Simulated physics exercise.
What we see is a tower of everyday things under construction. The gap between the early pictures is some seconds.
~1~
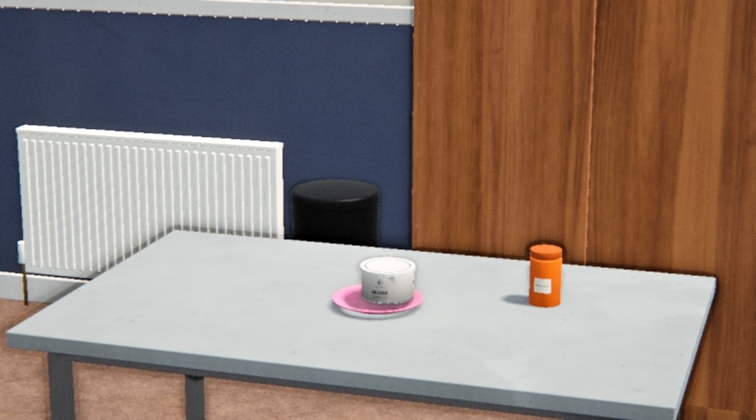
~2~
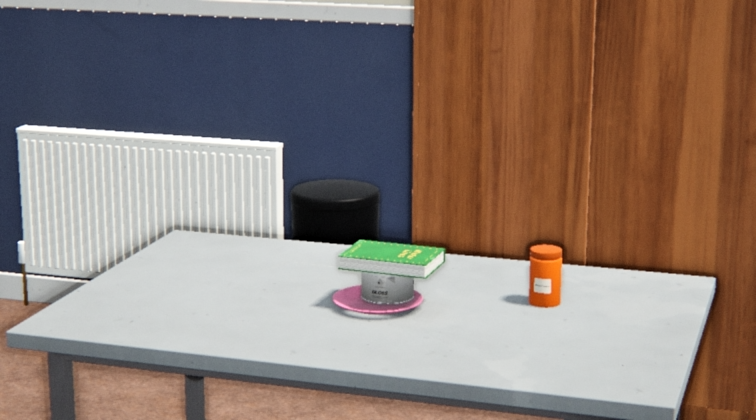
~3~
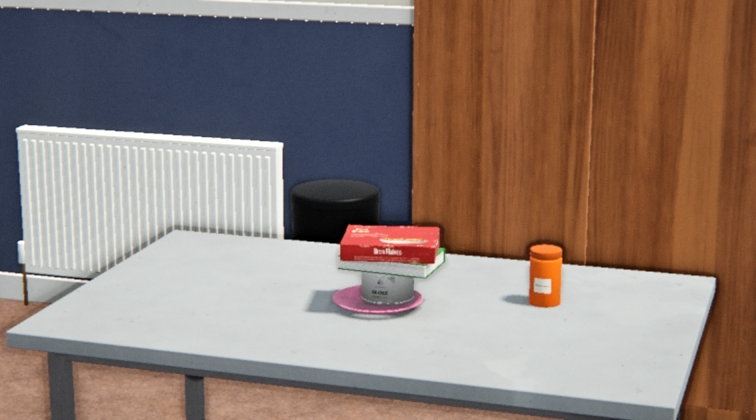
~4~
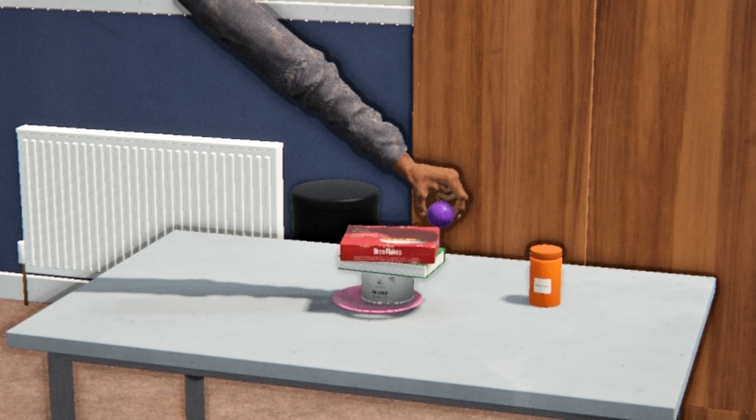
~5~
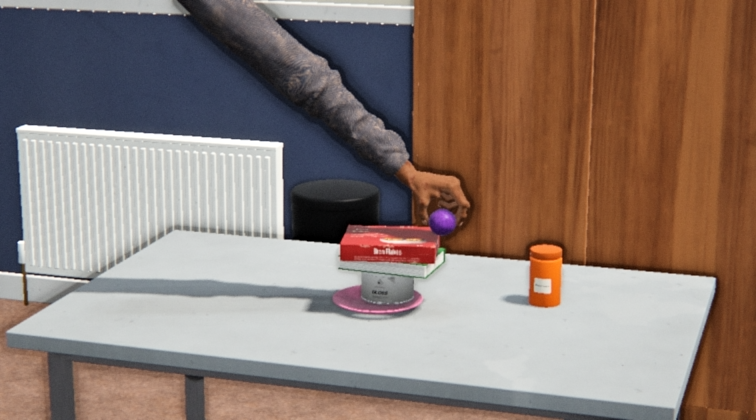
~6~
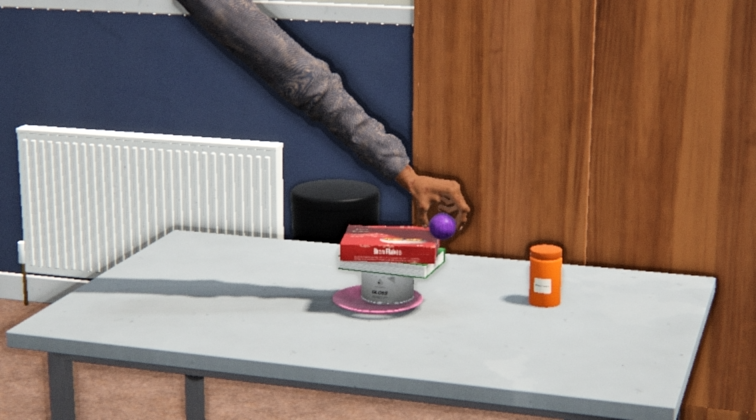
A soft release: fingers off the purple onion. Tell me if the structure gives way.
Looks like it isn't steady enough.
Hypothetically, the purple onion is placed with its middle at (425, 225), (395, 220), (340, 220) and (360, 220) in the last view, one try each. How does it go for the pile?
Stays standing, stays standing, topples over, stays standing.
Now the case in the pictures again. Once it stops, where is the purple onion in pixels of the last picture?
About (467, 300).
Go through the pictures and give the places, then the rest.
In the first frame, the last thing is not in view yet; orange jar (545, 276).
In the second frame, the last thing is not in view yet.
In the third frame, the last thing is not in view yet.
The fourth frame shows coming down; purple onion (441, 214); red packet (391, 244).
The fifth frame shows coming down; purple onion (443, 222); white tub (388, 281).
The sixth frame shows set down, still held; purple onion (443, 226); orange jar (545, 276).
Then, 0.40 s past the last view, purple onion now fallen.
Then, 0.60 s past the last view, nothing new.
Finally, fallen, purple onion; the other 5 still in place. Final places as the last picture's camera would see them, purple onion near (467, 300). The pile gives way.
